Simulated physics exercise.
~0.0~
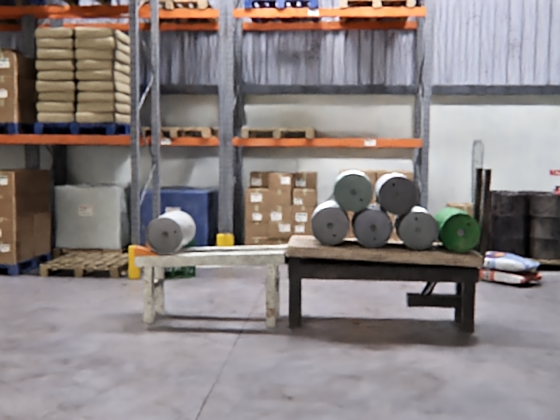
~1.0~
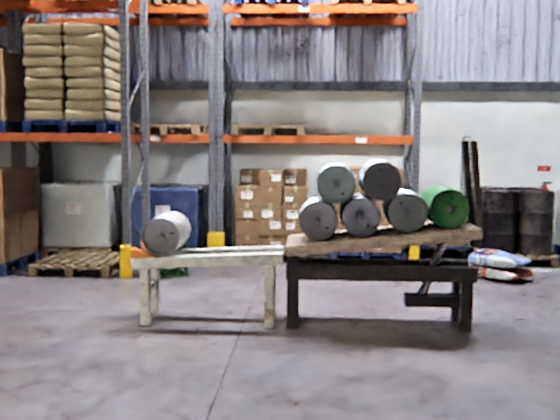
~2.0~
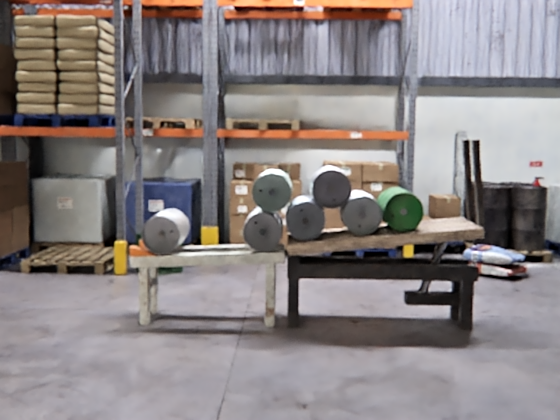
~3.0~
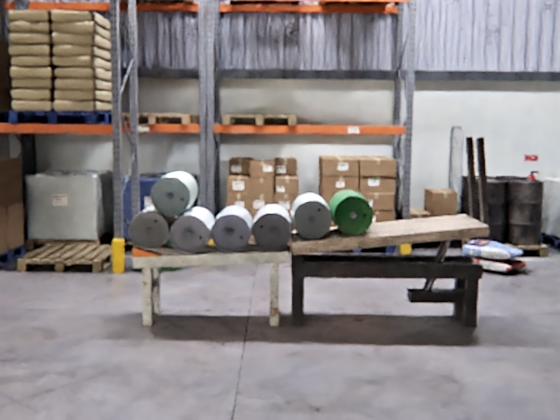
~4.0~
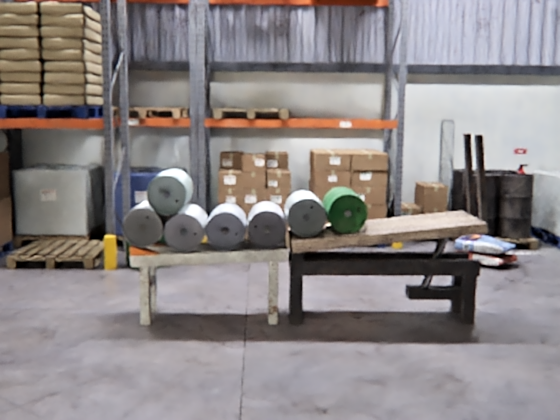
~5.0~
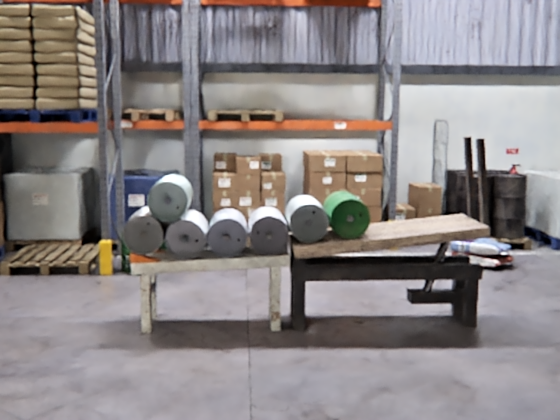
At first, a lone grey drum sits on a pale rack at the left, while more grey drums and a green one are stacked on a dark wooden table beside it in a warehouse. The table's right end lifts, tipping its top down toward the rack. The stack spreads and the drums roll left, the green one following behind the others. They bunch up along the rack, with one grey drum resting on top at the left end. The green drum settles last in line, still on the tilted tabletop near its lower edge, and none falls to the floor.
